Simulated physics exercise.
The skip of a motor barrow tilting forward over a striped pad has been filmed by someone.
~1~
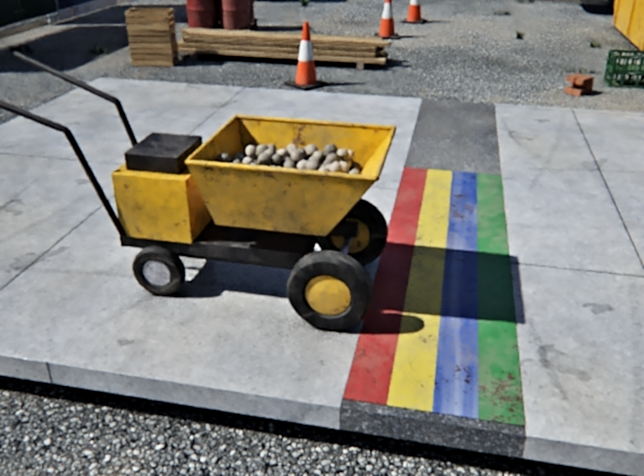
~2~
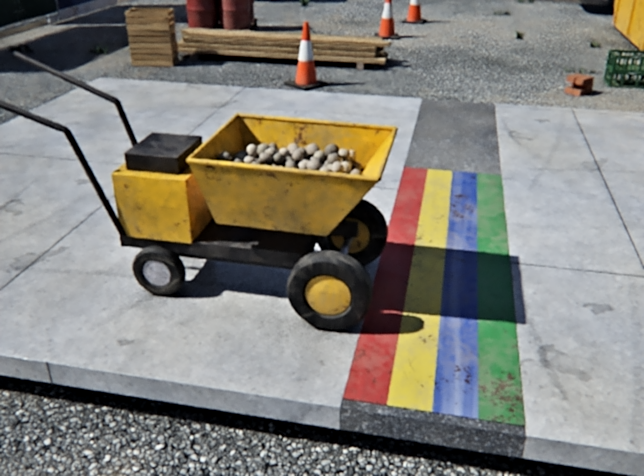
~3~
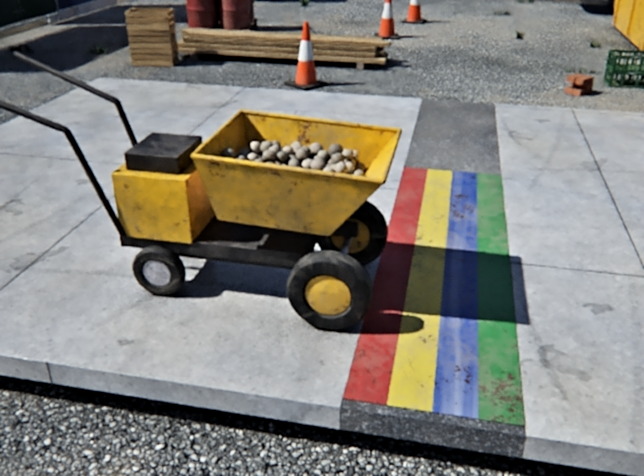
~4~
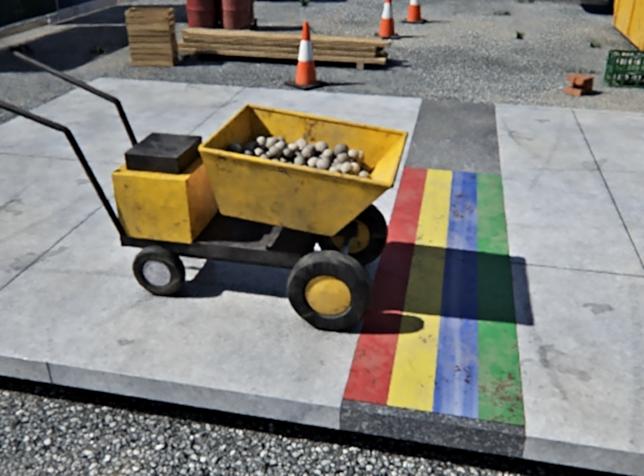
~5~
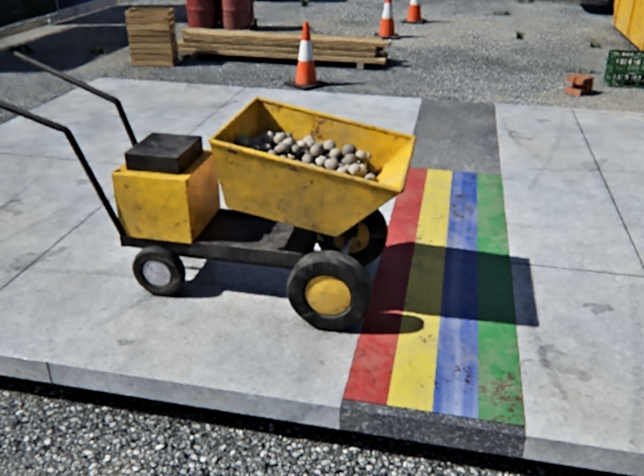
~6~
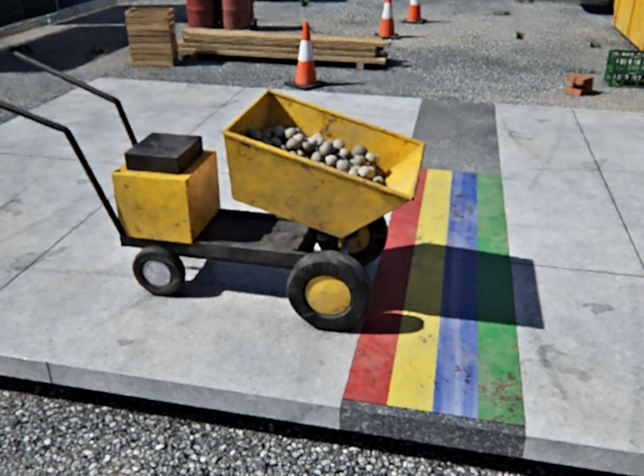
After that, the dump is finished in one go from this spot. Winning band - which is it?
Winning band: The green one.
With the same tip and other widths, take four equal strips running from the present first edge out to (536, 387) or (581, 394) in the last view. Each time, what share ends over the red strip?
0 % and 0 %.
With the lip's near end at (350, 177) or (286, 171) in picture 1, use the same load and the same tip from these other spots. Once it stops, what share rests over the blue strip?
I'd put it at around 40 percent the first time and 20 percent the second.
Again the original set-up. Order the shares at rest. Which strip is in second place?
The blue one.
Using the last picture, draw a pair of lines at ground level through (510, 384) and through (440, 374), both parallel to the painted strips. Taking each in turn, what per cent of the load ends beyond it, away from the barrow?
Close to 40 per cent, then close to 90 per cent.
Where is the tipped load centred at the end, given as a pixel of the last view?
Close to (500, 306).
Just after the last frame, skip tipped well over; every one in the skip.
A moment on, skip tipped steeply; almost all in the skip; just a few over the blue strip; just a few over the green strip.
Further on, skip tipped right over; roughly a quarter in the skip; just a few over the yellow strip; about a tenth over the blue strip; roughly a third over the green strip; roughly a quarter off the paint.
When it is over, skip tipped right over; about a tenth in the skip; not one over the red strip; just a few over the yellow strip; roughly a quarter over the blue strip; roughly a third over the green strip; roughly a third off the paint.
